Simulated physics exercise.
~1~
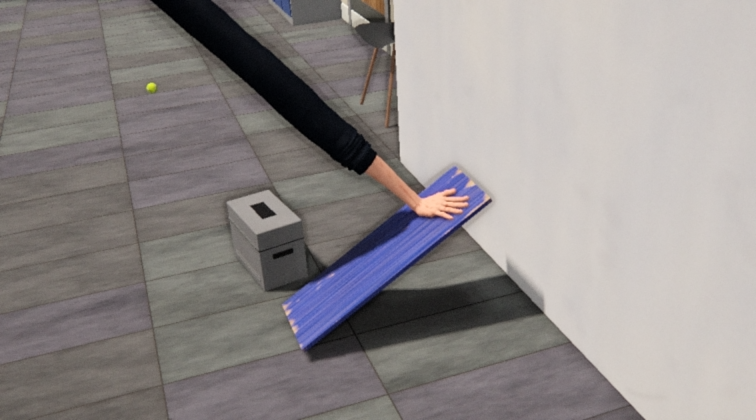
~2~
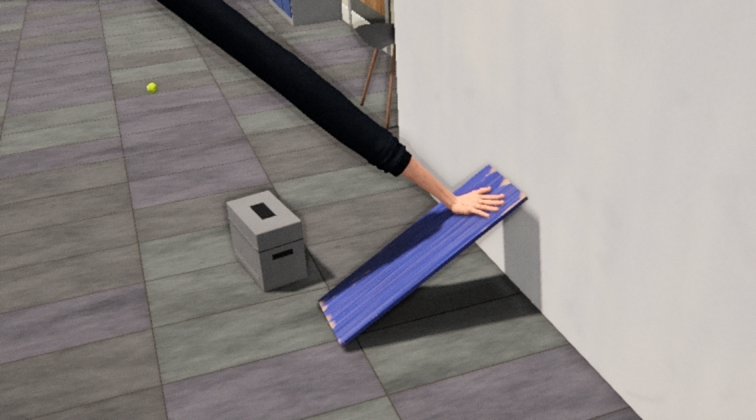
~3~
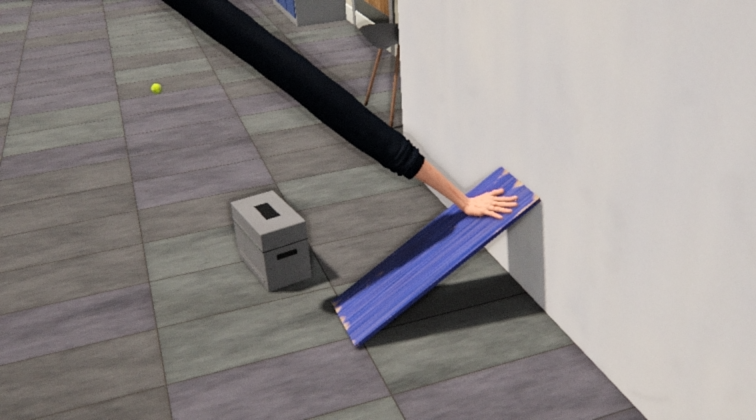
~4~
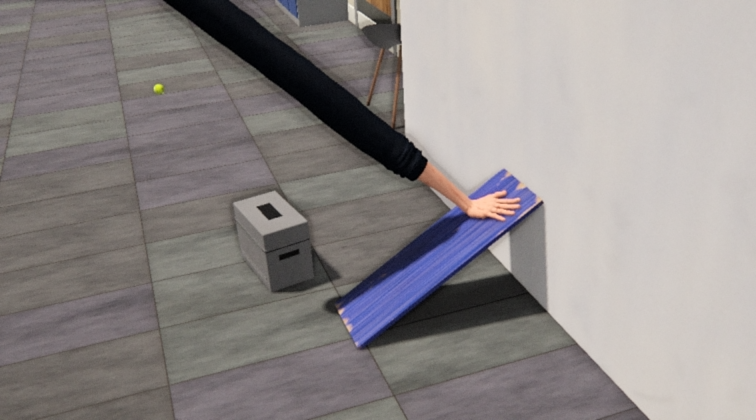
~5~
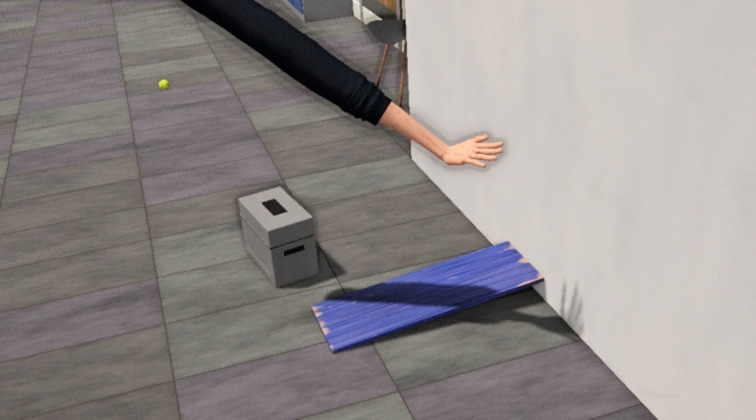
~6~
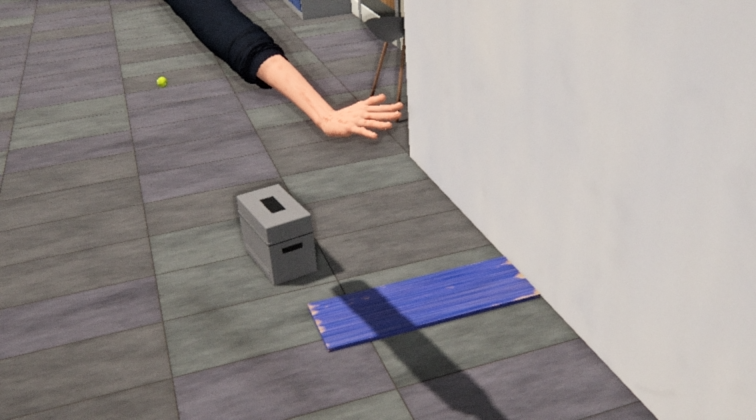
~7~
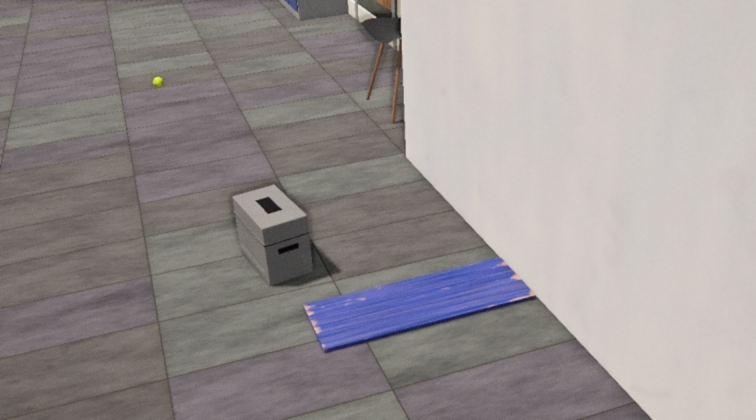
On a grey tiled floor beside a white wall, a hand moved a tilted blue board rightward and leaned it against the wall near a grey box, then let go and withdrew as the board slid down and ended up flat on the floor.
